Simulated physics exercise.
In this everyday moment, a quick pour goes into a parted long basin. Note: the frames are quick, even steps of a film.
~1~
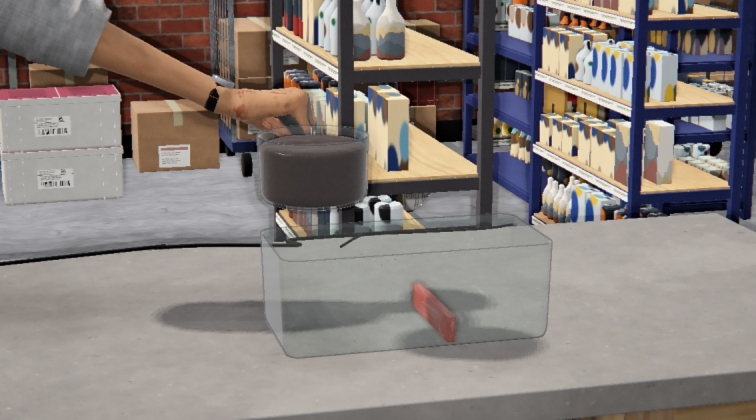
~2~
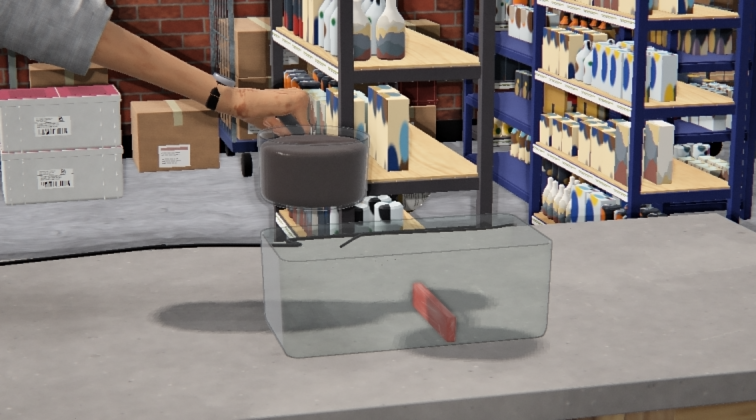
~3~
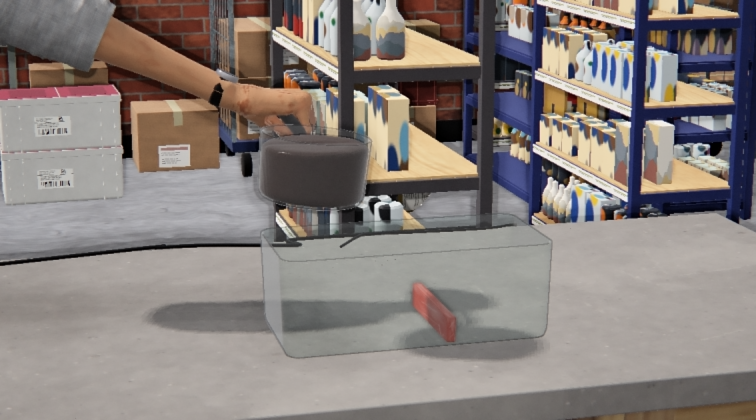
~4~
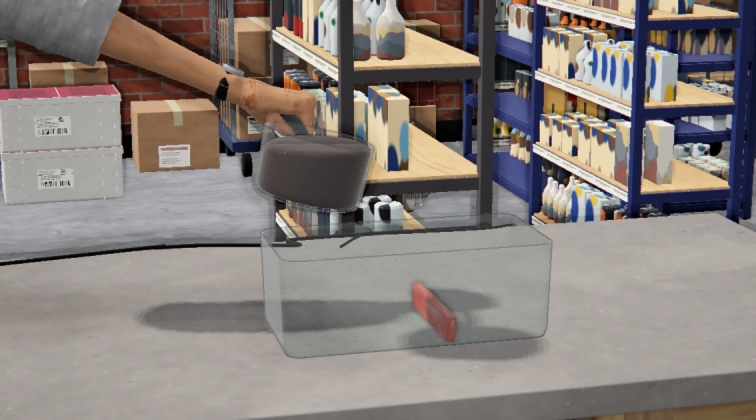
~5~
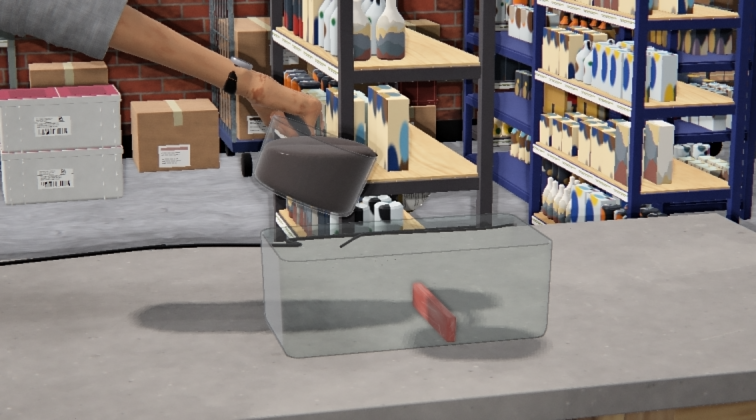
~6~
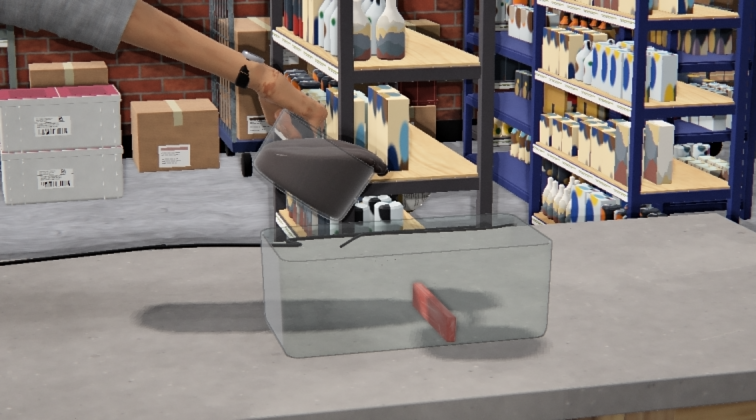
The footage shows a hand holding a dark, round pot above a clear, long basin on a grey counter, then tilting it steadily to the right, while a small red object in the basin stays still.
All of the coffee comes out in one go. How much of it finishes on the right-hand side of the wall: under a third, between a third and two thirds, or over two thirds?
The share right of the wall is going to stay short of a third.
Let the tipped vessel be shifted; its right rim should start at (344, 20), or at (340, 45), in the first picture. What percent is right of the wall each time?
Roughly 25 per cent, then roughly 15 per cent.
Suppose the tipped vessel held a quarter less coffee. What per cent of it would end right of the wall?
My estimate is about 15 percent.
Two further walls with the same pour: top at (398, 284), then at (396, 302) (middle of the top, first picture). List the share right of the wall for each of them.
First some 55, then 65 per cent.
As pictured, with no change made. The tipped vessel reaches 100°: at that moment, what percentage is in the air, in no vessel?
25 %.
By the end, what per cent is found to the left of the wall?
I'd say near 75 in a hundred.
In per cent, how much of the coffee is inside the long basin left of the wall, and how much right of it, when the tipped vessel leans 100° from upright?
Left 45, right 10.
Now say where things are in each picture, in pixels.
The first picture shows tilt 0°; pouring edge (366, 134); surface from (260, 147) to (363, 142); the long basin's rim runs from (270, 247) to (533, 229); the wall's top is at (434, 301).
The second picture shows tilt 2°; pouring edge (367, 135); surface from (261, 146) to (364, 143).
The third picture shows tilt 6°; pouring edge (369, 140); surface from (262, 146) to (366, 144).
The fourth picture shows tilt 13°; pouring edge (372, 147); surface from (264, 146) to (369, 144).
The fifth picture shows tilt 23°; pouring edge (373, 157); surface from (264, 148) to (374, 151); 1 per cent is over the edge.
The sixth picture shows tilt 35°; pouring edge (373, 169); surface from (260, 149) to (371, 160); 5 per cent is over the edge.
A moment on, the tilt is 100° and 25 per cent is still to pour, 43 is left of the wall and 8 right of it.
Next, the tilt is 118° and 2 per cent is still to pour, 78 is left of the wall and 16 right of it.
Then the tilt is 118° and 0 per cent is still to pour, 78 is left of the wall and 21 right of it.
Later the tilt is 118° and 0 per cent is still to pour, 77 is left of the wall and 21 right of it.
At rest 77 per cent lies left of the wall, 22 right of it and 2 outside.
